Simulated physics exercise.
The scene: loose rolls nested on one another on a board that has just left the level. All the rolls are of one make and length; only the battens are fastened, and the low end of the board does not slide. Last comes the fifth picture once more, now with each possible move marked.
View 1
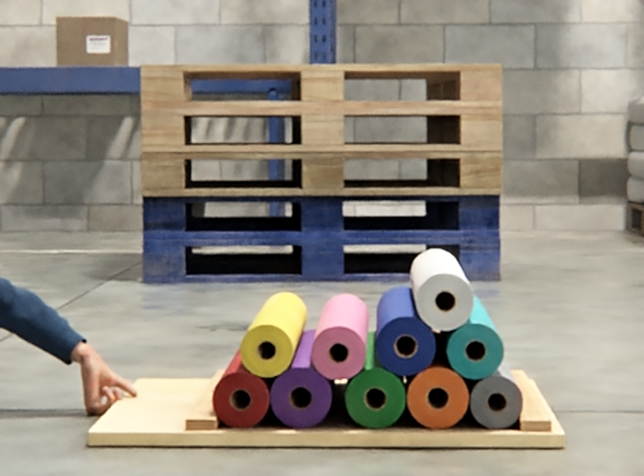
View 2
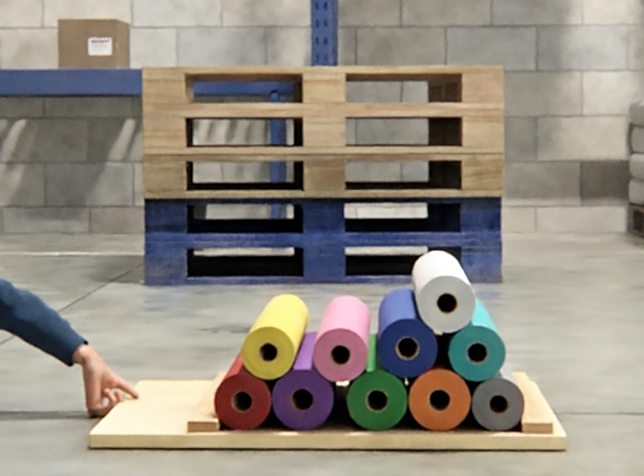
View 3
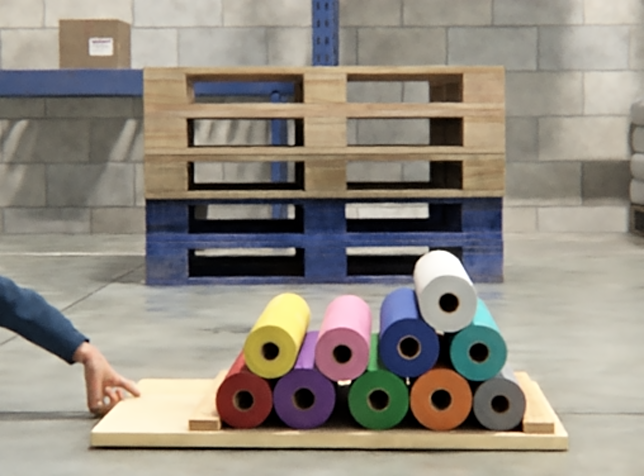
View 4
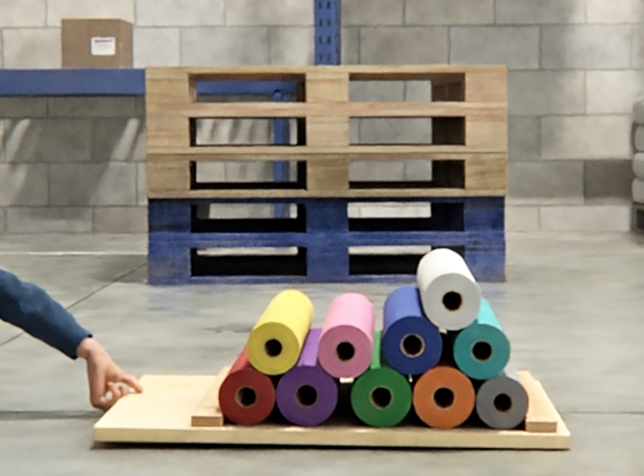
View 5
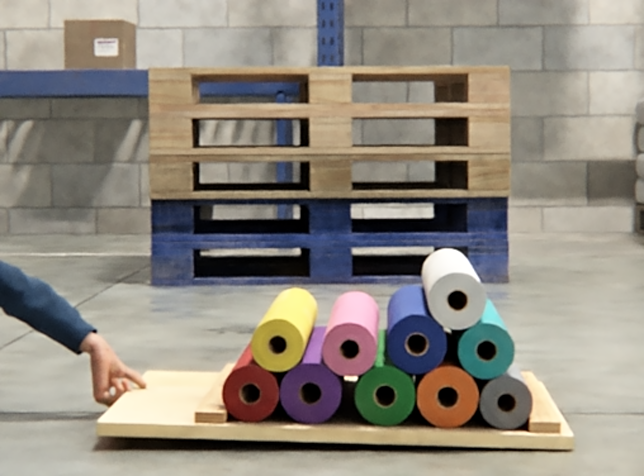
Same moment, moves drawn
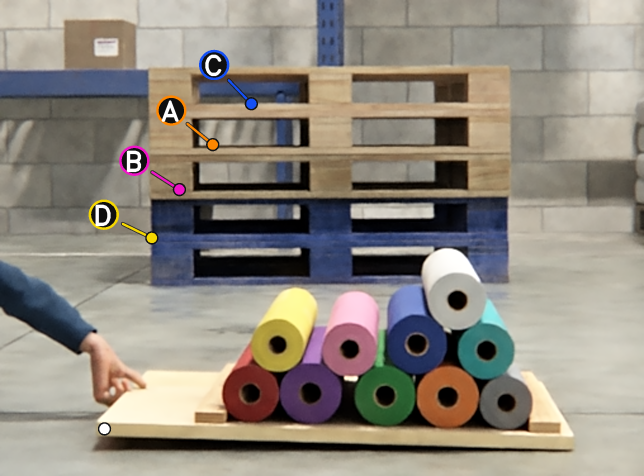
The video shows colored rolls stacked between wooden battens on a board before a stack of pallets, with the white roll on top, as a hand at the left end raises that end slightly and the rolls stay nested together.
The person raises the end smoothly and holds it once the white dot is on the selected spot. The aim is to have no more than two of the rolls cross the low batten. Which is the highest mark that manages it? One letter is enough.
Lift it to D and no more.
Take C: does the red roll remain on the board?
The red roll: No.
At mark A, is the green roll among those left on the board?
No.
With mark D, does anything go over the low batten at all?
At D: Yes.
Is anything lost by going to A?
Yes, at A.
On the marked copy, A at (213, 145); B at (180, 189); C at (251, 104); D at (152, 238); the white dot at (105, 429).
With D. Early on, board at 16°.
Further on, board at 26°.
At the end, board at 26°, two over the low batten (turquoise, white).
As for the rest, A ten over the low batten; B four over the low batten (turquoise, pink, blue, white); C ten over the low batten.
